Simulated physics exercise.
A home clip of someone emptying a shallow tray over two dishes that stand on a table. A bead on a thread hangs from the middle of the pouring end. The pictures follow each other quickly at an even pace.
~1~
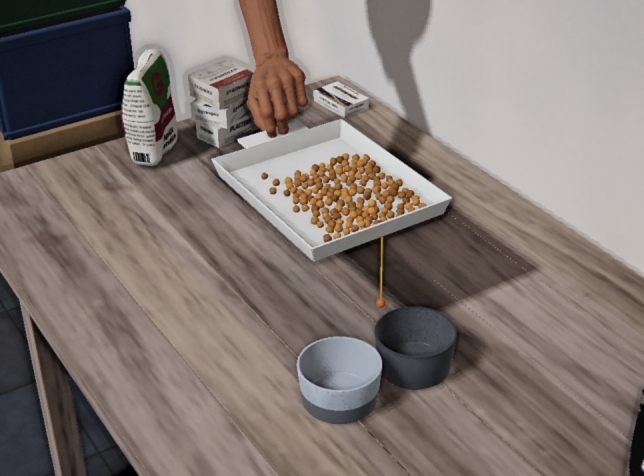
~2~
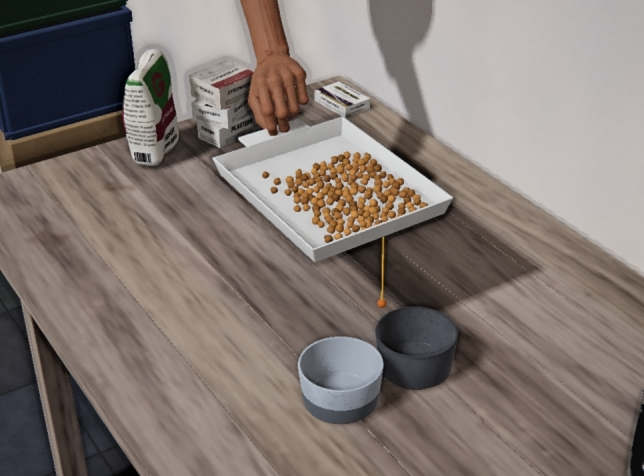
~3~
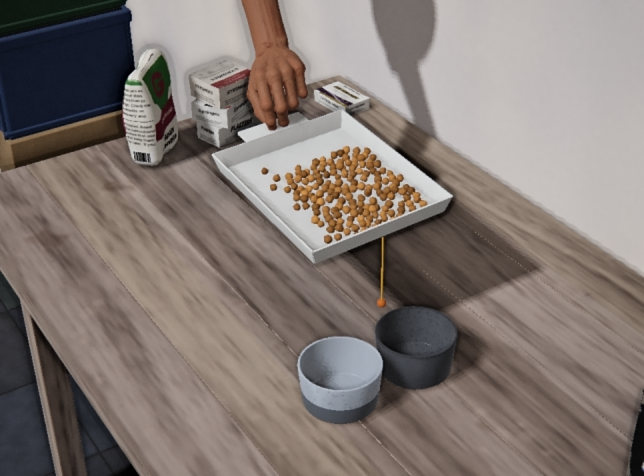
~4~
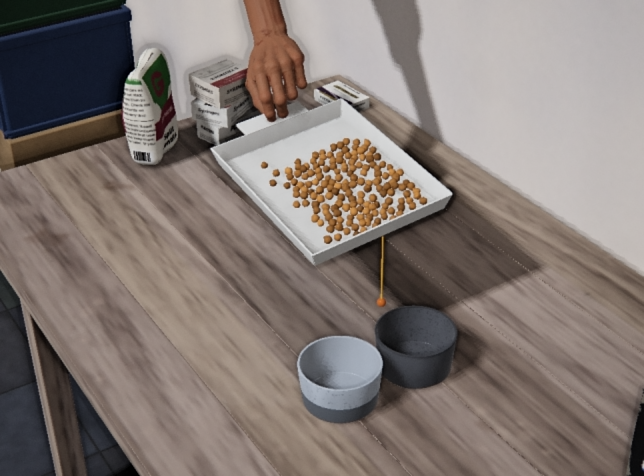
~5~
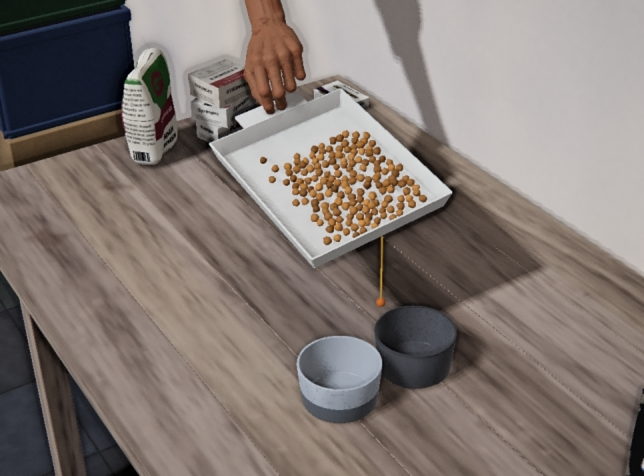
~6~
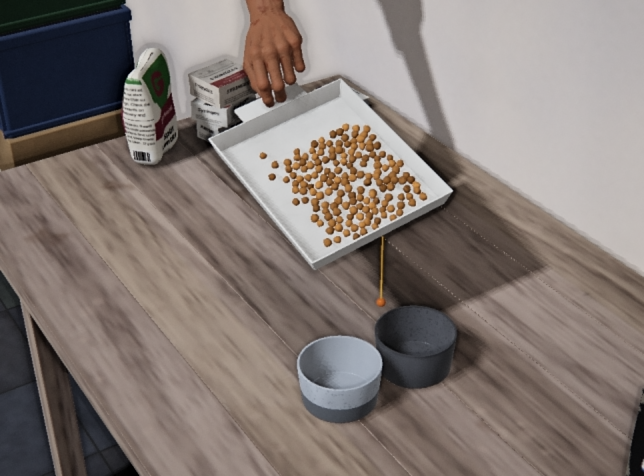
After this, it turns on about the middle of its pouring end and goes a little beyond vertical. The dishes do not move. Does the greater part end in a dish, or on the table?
Caught overall: Under half.
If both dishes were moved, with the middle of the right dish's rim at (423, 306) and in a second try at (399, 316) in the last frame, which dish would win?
First the left one, then the dish on the left.
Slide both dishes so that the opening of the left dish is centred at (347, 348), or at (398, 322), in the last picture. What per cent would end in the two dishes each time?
The first gives 60 %, the second 0 %.
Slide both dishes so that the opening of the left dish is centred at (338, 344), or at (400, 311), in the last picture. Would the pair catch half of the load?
The first try: Most of it. The second: Less than half.
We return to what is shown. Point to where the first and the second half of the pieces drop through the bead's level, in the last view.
At about (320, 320), then at (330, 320).
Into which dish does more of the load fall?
That is left.
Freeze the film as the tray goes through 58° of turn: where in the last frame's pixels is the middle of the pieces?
Around (339, 207).
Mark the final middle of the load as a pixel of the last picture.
Around (317, 374).
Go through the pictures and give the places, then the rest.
Corners of the pouring end at (314, 244) and (444, 197), level; middle of the load at (345, 195), roasted chickpeas; left dish at (363, 402); right dish at (439, 368); bead on its thread at (381, 303), in the first frame.
Corners of the pouring end at (315, 245) and (445, 197), level; middle of the load at (346, 194), in the second frame.
Corners of the pouring end at (314, 247) and (445, 195), tipped barely, lowest at the left corner; middle of the load at (346, 192), in the third frame.
Corners of the pouring end at (314, 250) and (445, 193), tipped a little, lowest at the left corner; middle of the load at (346, 188), in the fourth frame.
Corners of the pouring end at (314, 253) and (444, 191), tipped a little, lowest at the left corner; middle of the load at (345, 185), in the fifth frame.
Corners of the pouring end at (314, 257) and (445, 190), tipped clearly, lowest at the left corner; middle of the load at (345, 182); left dish at (363, 401); right dish at (439, 367), in the sixth frame.
Soon, tray tipped steeply; all on the tray.
A while on, tray tipped right over; nearly all on the tray; a stray few in the left dish; a stray few in the air.
Towards the end, tray tipped past a quarter turn; about a third in the left dish; a stray few in the right dish; about two thirds outside both; a stray few in the air.
Finally, tray tipped past a quarter turn; about a third in the left dish; a stray few in the right dish; about two thirds outside both; a stray few in the air.
